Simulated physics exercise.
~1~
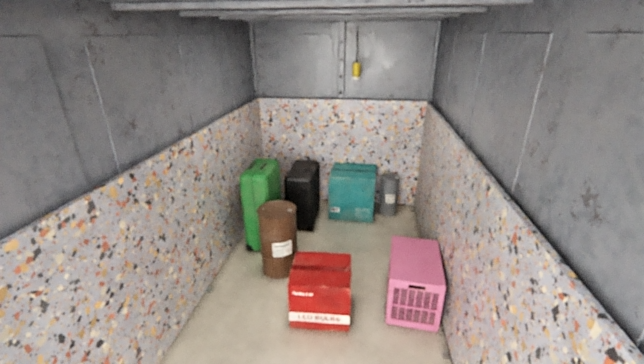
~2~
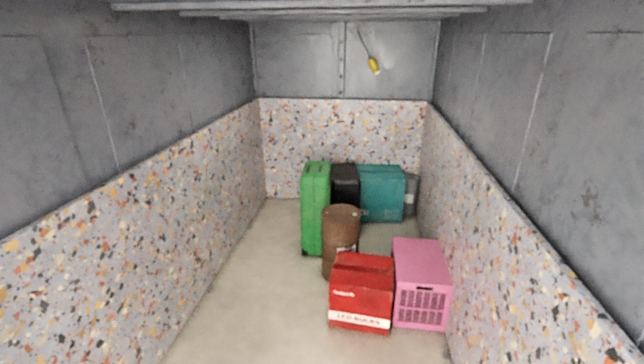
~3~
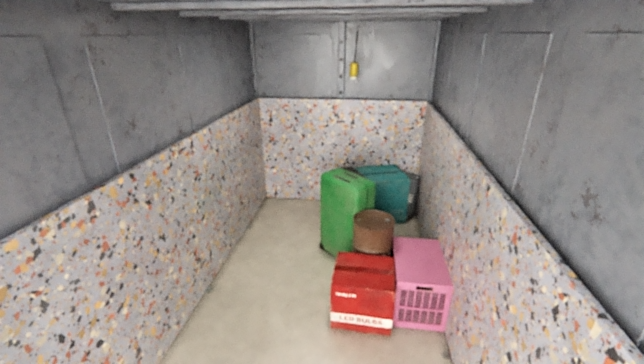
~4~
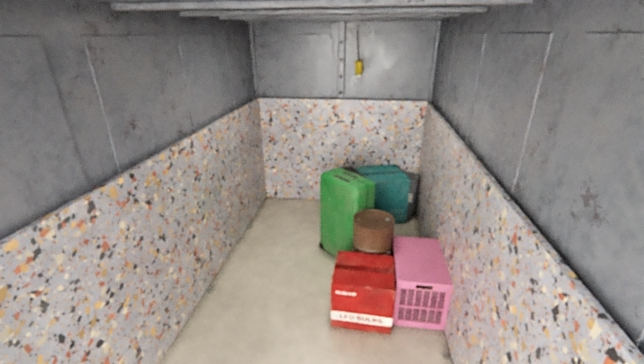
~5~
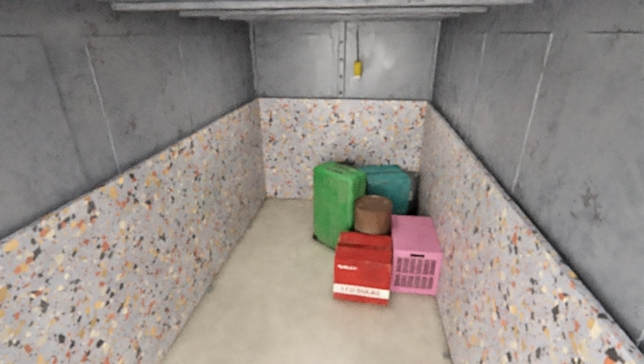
In a van's load bay, loose cases, boxes and a drum slide right, then forwards.
